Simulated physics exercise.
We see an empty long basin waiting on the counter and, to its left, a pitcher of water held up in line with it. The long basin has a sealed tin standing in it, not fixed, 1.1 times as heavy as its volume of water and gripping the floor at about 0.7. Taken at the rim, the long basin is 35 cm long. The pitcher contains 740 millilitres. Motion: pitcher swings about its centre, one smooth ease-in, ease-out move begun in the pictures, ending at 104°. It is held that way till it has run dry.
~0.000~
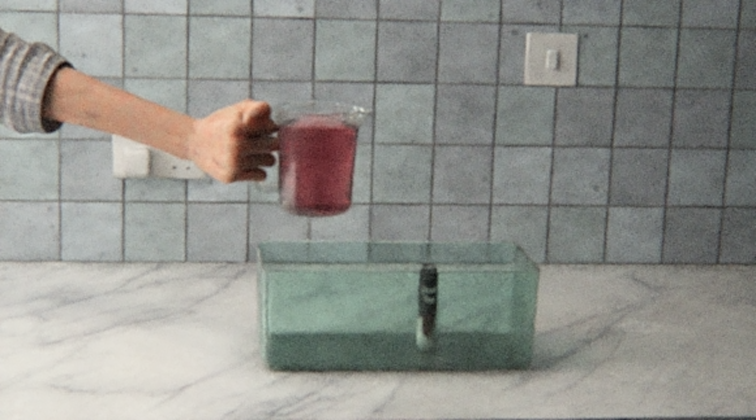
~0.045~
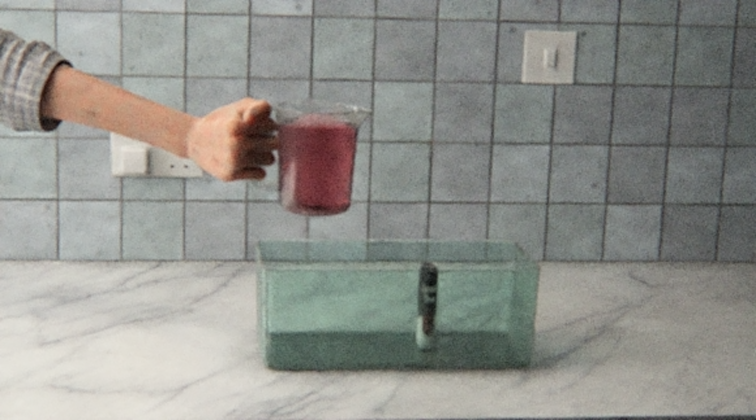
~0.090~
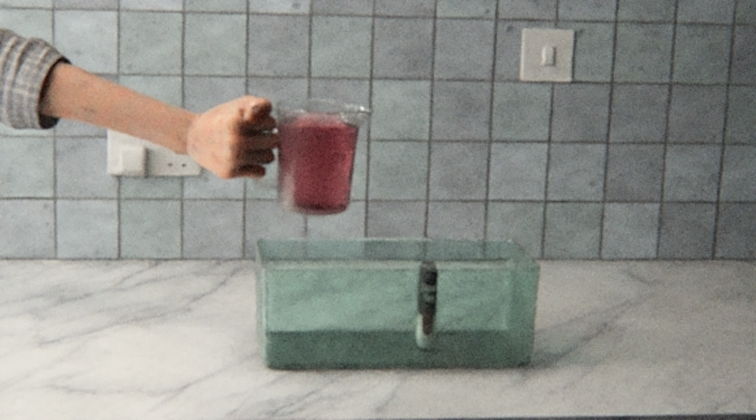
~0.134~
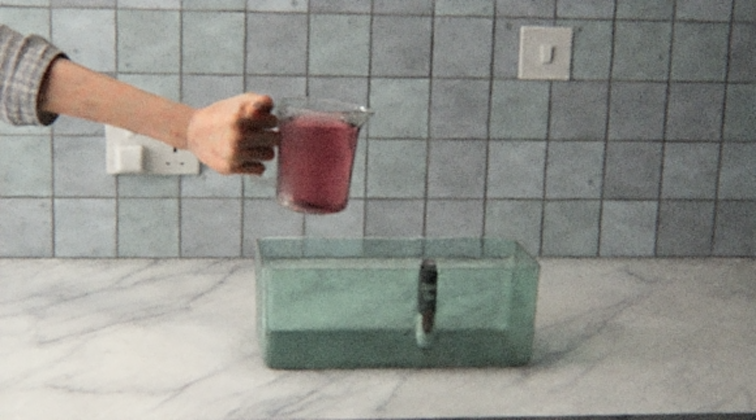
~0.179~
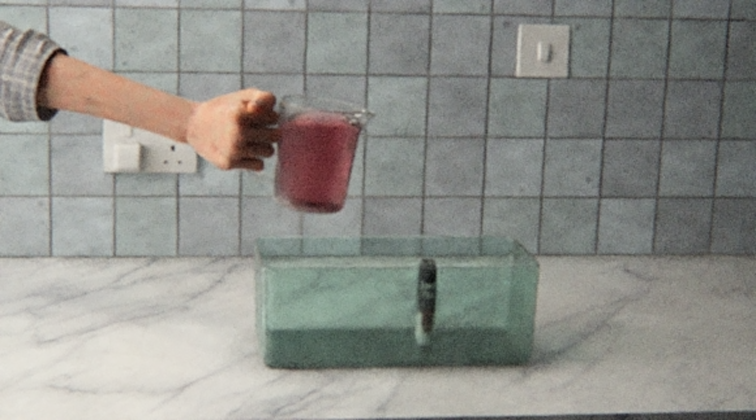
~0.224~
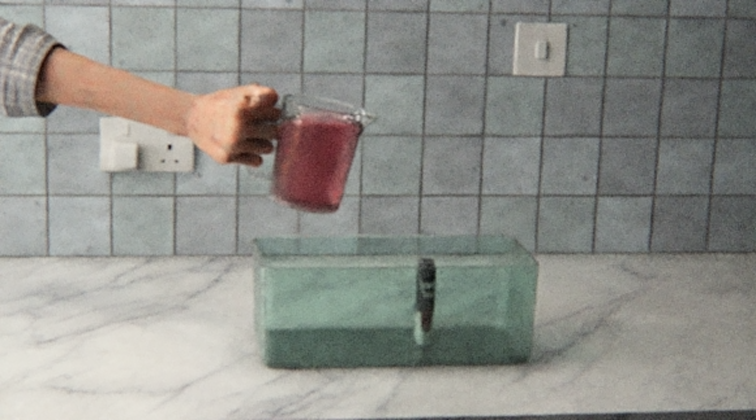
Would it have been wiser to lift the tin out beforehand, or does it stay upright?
It is upset.
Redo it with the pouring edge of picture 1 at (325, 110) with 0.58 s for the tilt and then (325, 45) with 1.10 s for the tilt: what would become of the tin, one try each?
First it stays on its base; then it stays on its base.
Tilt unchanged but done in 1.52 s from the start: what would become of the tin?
It tumbles over, then.
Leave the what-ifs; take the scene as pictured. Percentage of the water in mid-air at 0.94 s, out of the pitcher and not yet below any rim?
Some 18 % is up in the air.
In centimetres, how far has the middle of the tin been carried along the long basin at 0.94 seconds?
I'd put it at around 1 centimetres.
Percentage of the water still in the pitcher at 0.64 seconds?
82 %.
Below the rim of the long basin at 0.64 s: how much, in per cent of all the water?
Near 4 in a hundred.
After 0.64 s the tilt is 65° and 82 per cent is still to pour; the tin stands where it began.
After 0.94 s the tilt is 99° and 31 per cent is still to pour; the tin leans 13°.
After 1.26 s the tilt is 104° and 3 per cent is still to pour; the tin lies on its side.
After 1.60 s the tilt is 104° and 0 per cent is still to pour; the tin lies on its side.
In the end the tin lies on its side.
